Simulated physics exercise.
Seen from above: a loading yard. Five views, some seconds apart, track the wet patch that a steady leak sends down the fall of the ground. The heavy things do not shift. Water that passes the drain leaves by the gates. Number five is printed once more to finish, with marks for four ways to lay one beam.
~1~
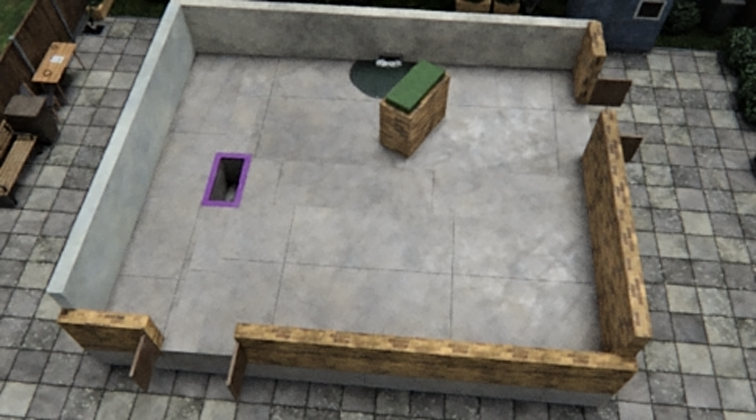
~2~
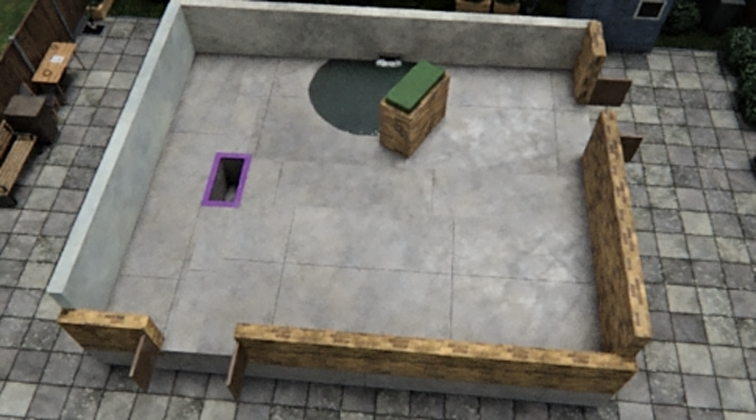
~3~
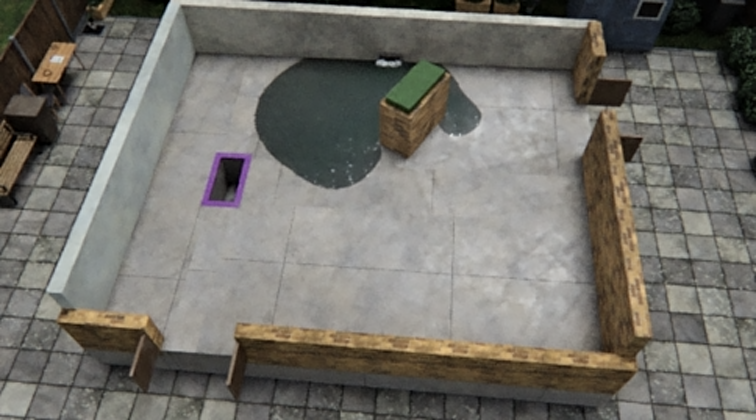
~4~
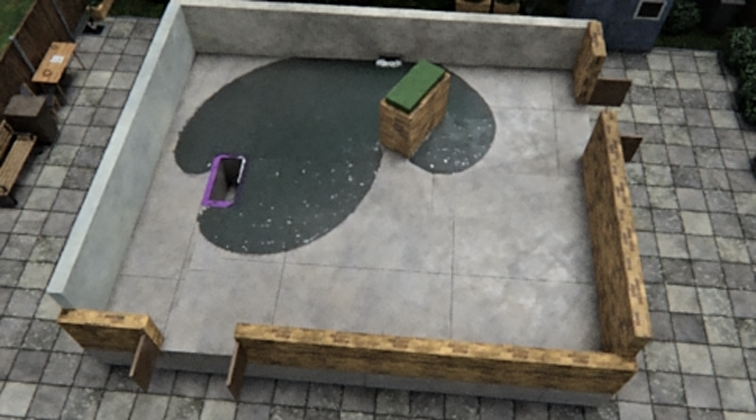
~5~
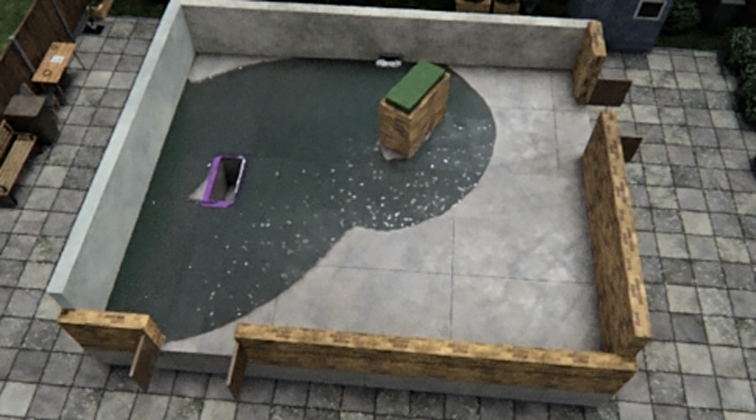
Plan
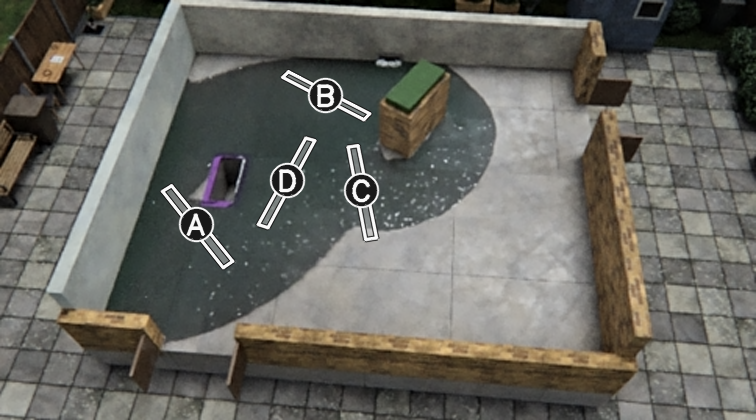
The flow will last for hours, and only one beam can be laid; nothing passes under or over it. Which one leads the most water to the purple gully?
Position A does it best.
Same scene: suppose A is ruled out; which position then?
That is position C.
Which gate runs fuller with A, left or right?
The left one.
On the marked copy, A from (167, 188) to (227, 264); B from (285, 74) to (366, 116); C from (353, 146) to (371, 238); D from (263, 226) to (310, 139).
For position A, about 51 % of the stream goes into the purple gully, about 47 % out by the gates.
For position B, about 24 % of the stream goes into the purple gully, about 75 % out by the gates.
For position C, about 38 % of the stream goes into the purple gully, about 61 % out by the gates.
For position D, about 22 % of the stream goes into the purple gully, about 77 % out by the gates.
